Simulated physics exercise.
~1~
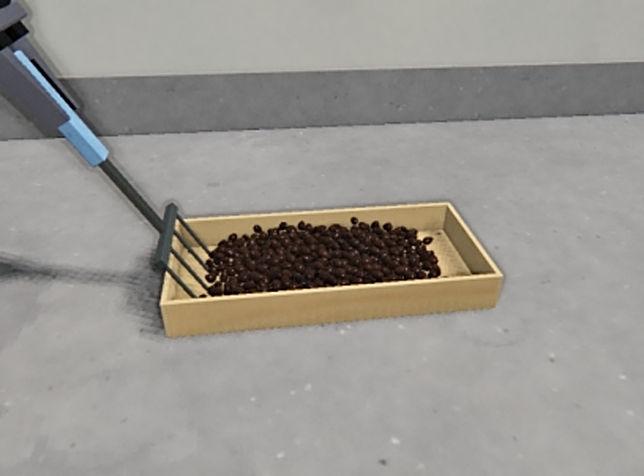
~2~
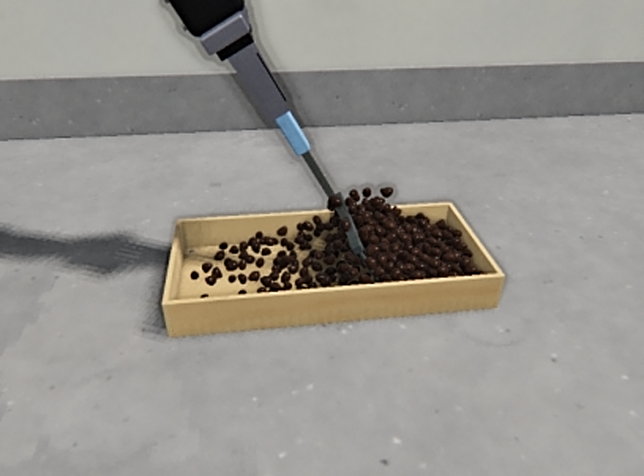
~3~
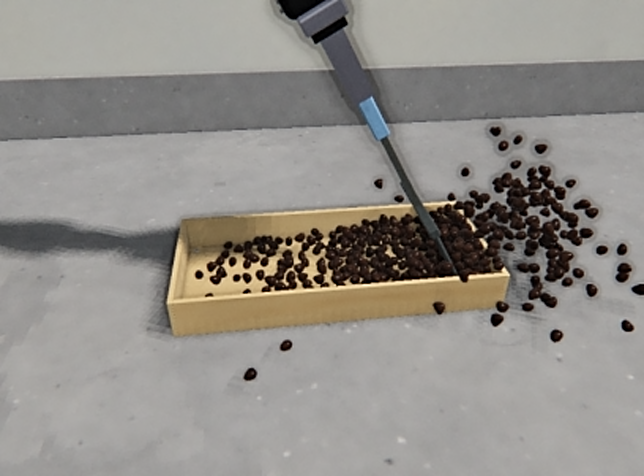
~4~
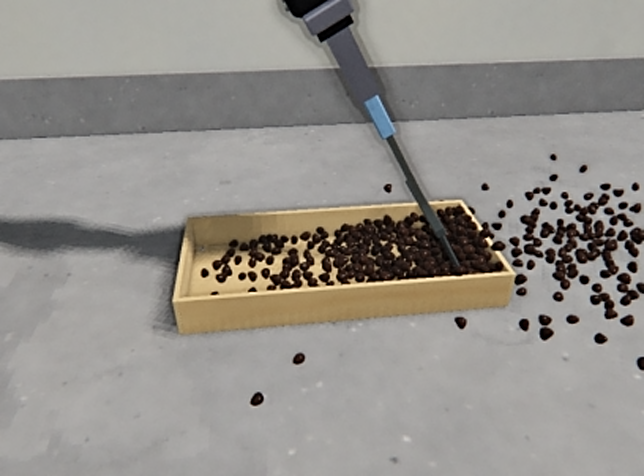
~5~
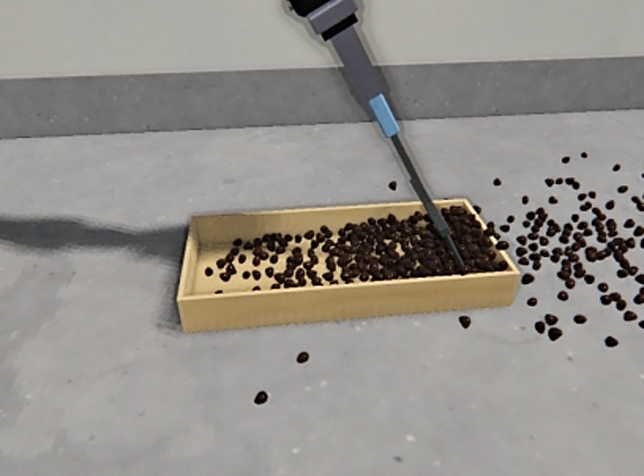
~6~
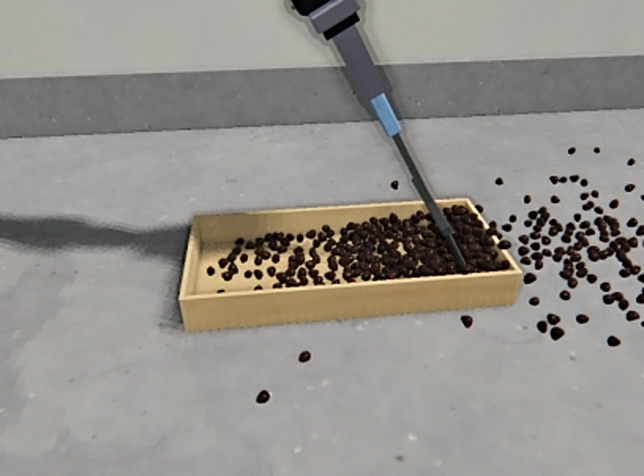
In the video, a robotic arm drags a pronged comb rightward through dark beans in a shallow tan tray, heaping them up and flinging many over the right end. The comb stops near that end, with beans scattered across the gray surface and many still inside.
